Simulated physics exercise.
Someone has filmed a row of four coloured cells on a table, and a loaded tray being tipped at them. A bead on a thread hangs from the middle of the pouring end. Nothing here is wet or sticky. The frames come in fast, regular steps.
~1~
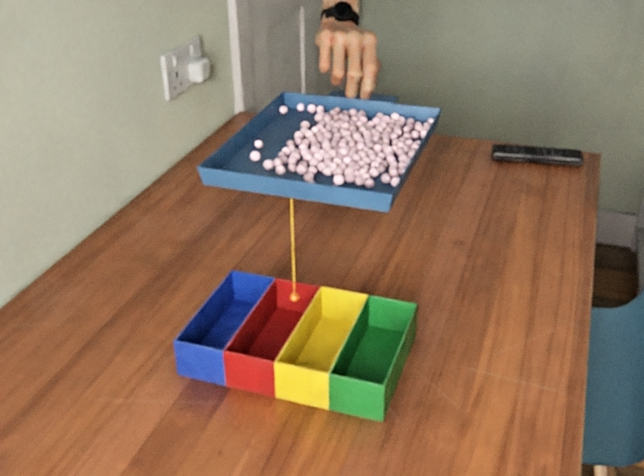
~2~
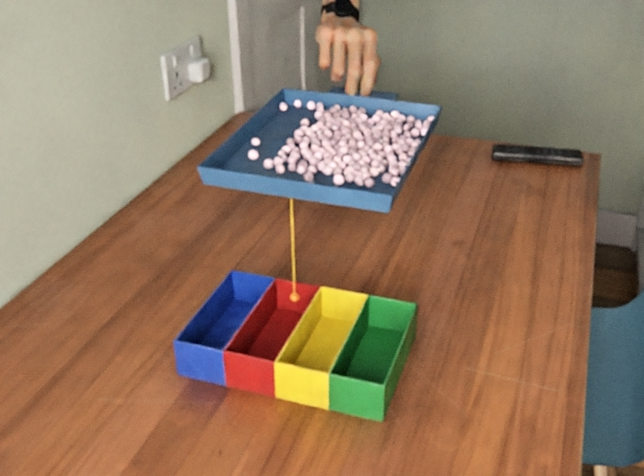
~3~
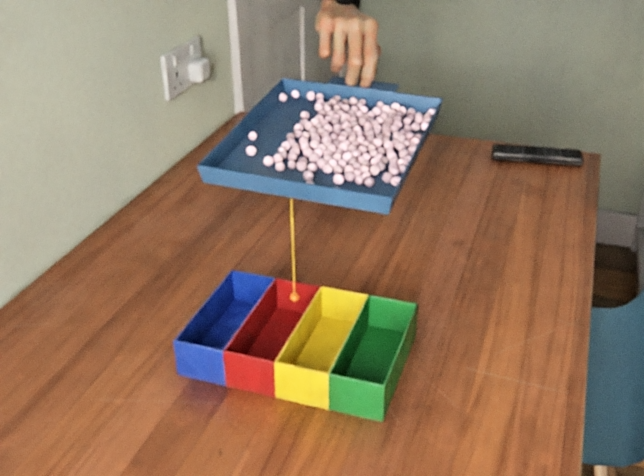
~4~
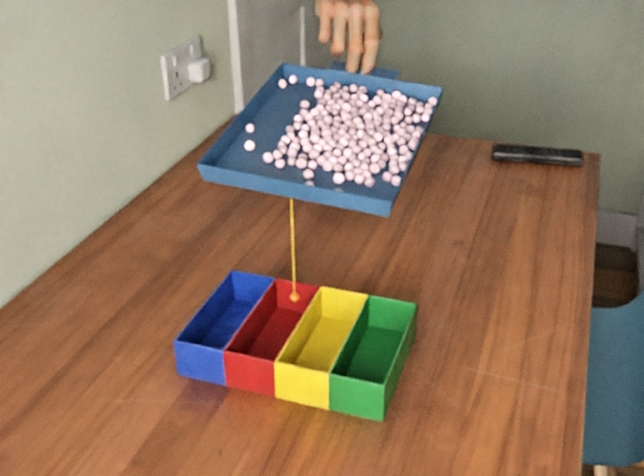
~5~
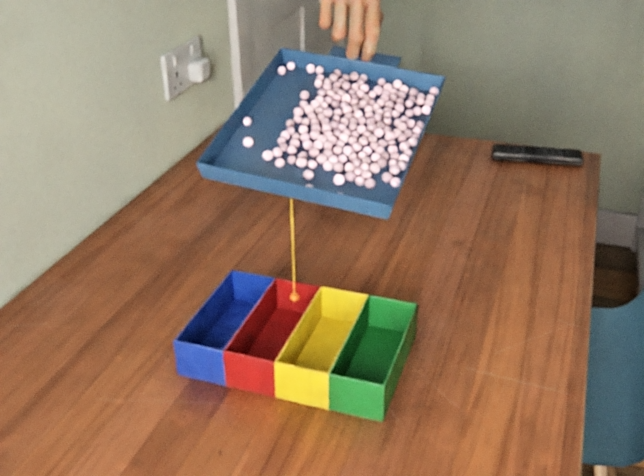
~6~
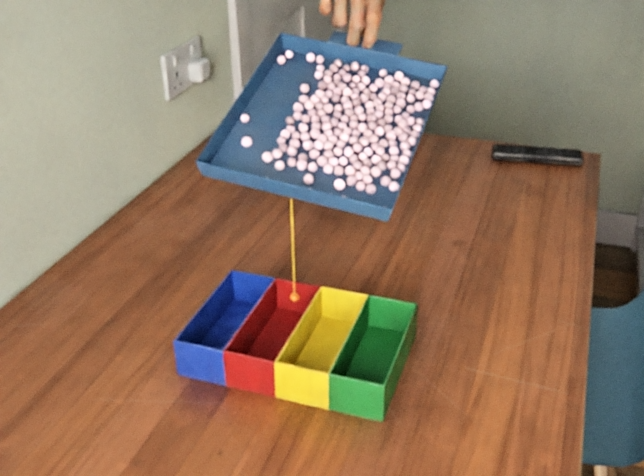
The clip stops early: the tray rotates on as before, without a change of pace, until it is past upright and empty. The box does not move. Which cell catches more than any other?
Most goes to the green cell.
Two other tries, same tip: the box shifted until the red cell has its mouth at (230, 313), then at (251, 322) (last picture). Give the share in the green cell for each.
First some 30, then 50 per cent.
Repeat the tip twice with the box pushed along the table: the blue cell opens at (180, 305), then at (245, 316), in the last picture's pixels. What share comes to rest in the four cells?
The first gives 30 %, the second 90 %.
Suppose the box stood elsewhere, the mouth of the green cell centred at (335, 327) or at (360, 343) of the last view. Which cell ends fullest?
In turn: The green cell; the cell in green.
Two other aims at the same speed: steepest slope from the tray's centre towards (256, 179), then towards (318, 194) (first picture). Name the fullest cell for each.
In turn: That blue cell; that green cell.
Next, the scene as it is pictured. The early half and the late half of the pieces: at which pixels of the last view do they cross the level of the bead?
First near (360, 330), later near (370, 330).
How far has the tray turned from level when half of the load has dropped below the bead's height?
Near 95 degrees.
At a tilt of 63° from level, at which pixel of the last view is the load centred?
Roughly at (351, 187).
Soon, tray tipped steeply; most on the tray; a stray few in the green cell; a stray few in the yellow cell; a small part falling or outside the box.
A while on, tray tipped past a quarter turn; a small part on the tray; about a third in the green cell; about a quarter in the yellow cell; a stray few in the red cell; about a quarter falling or outside the box.
Towards the end, tray tipped past a quarter turn; about two thirds in the green cell; about a quarter in the yellow cell; a stray few in the red cell; a small part falling or outside the box.
Finally, tray tipped past a quarter turn; about two thirds in the green cell; about a quarter in the yellow cell; a stray few in the red cell; none in the blue cell; a small part outside the box.
